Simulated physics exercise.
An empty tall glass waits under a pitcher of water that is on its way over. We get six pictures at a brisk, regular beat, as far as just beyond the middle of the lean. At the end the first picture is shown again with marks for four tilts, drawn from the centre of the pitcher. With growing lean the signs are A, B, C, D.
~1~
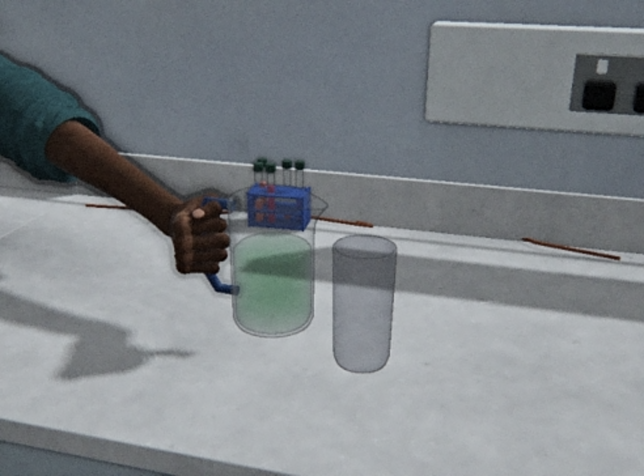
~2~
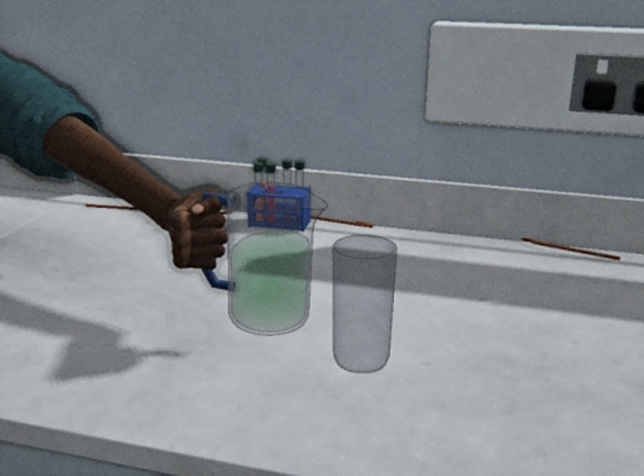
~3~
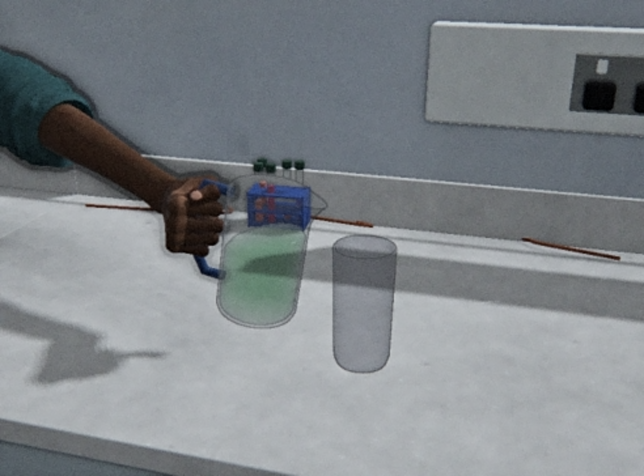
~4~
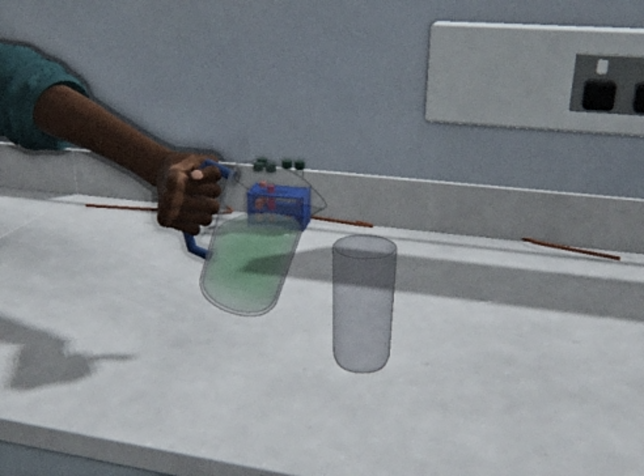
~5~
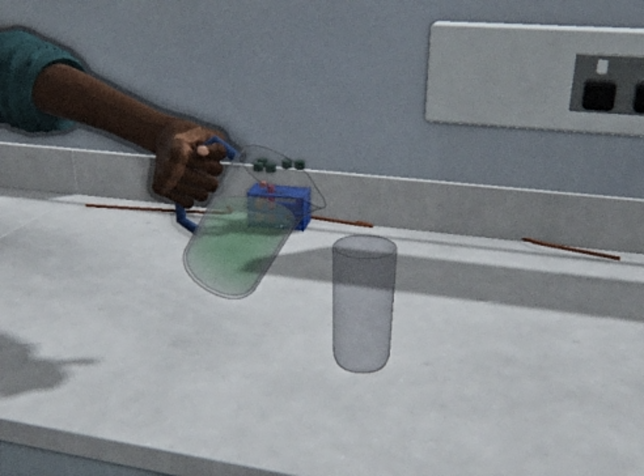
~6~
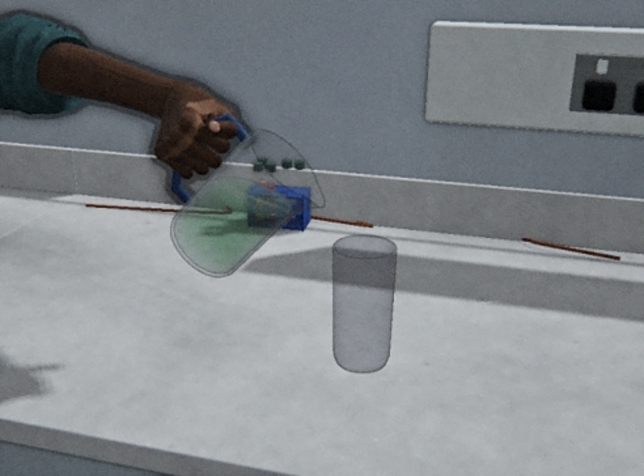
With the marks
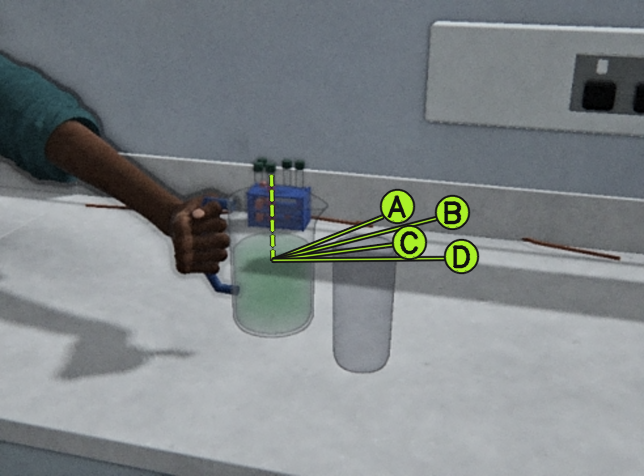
A hand gripping the blue handle of a clear pitcher of greenish liquid lifted its base and tilted it steeply rightward, while an empty tall glass stood still on the counter beside it.
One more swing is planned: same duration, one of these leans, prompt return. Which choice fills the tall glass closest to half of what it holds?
C is best.
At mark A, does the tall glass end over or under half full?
Under.
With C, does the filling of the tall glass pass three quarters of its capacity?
No, less.
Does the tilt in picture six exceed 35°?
Yes.
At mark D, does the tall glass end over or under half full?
Over half.
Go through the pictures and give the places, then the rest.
The first frame shows upright, lip at (326, 206); rim of the tall glass round (365, 246); nothing has left yet.
The second frame shows tipped about 2°, lip at (326, 206); nothing has left yet.
The third frame shows tipped about 9°, lip at (325, 206); nothing has left yet.
The fourth frame shows tipped about 18°, lip at (325, 206); nothing has left yet.
The fifth frame shows tipped about 30°, lip at (324, 206); nothing has left yet.
The sixth frame shows tipped about 43°, lip at (323, 205); nothing has left yet.
In lime, A at (382, 216); B at (436, 218); C at (392, 244); D at (444, 258).
Choosing A, the tall glass ends with about 19 % of what it can hold.
Choosing B, the tall glass ends with about 34 % of what it can hold.
Choosing C, the tall glass ends with about 52 % of what it can hold.
Choosing D, the tall glass ends with about 69 % of what it can hold; 3 % of the water is spilt.
